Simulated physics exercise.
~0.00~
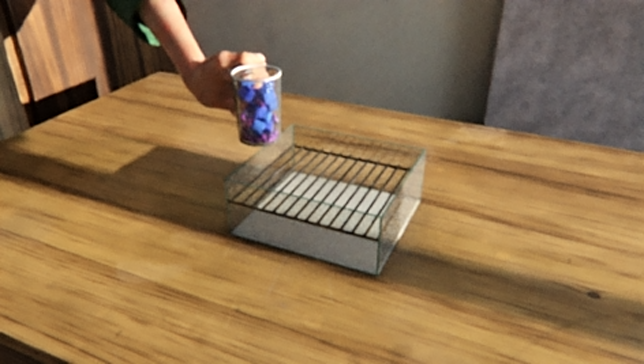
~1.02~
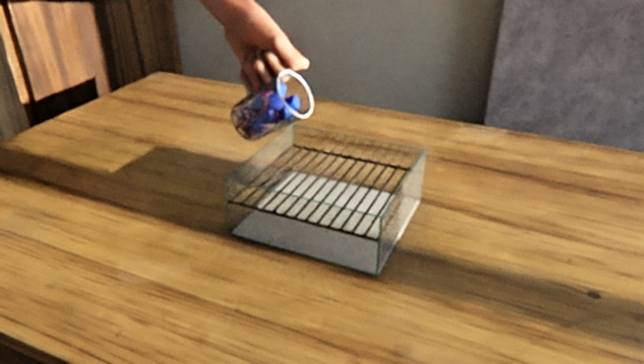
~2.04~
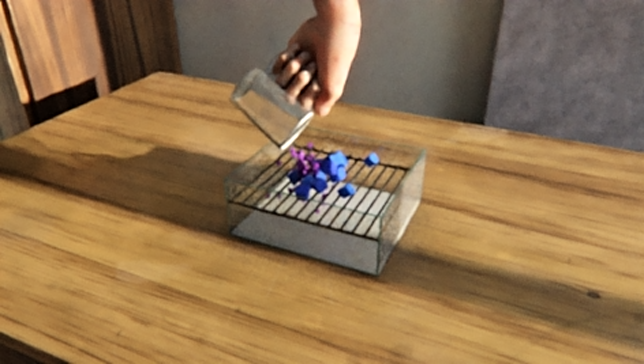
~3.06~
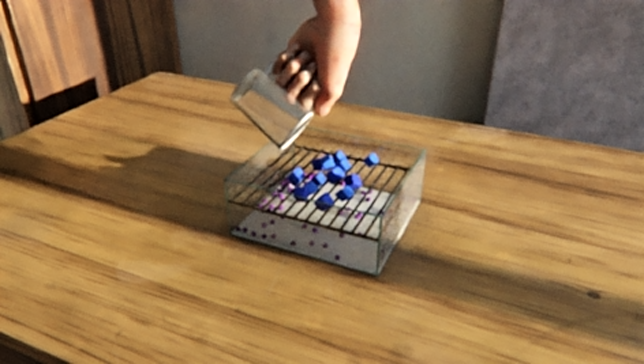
On a wooden table in a room with a grey wall behind, a clear open box with a dark wire rack across it sits in sunlight. A hand holds a clear cup of blue and purple pieces upright above the back left of the box. The hand tilts the cup toward the right, then tips it right over, and the pieces tumble onto the rack in a loose heap. The small purple bits slip between the wires and scatter over the pale bottom of the box, while the larger blue pieces stay resting on top beneath the emptied cup.
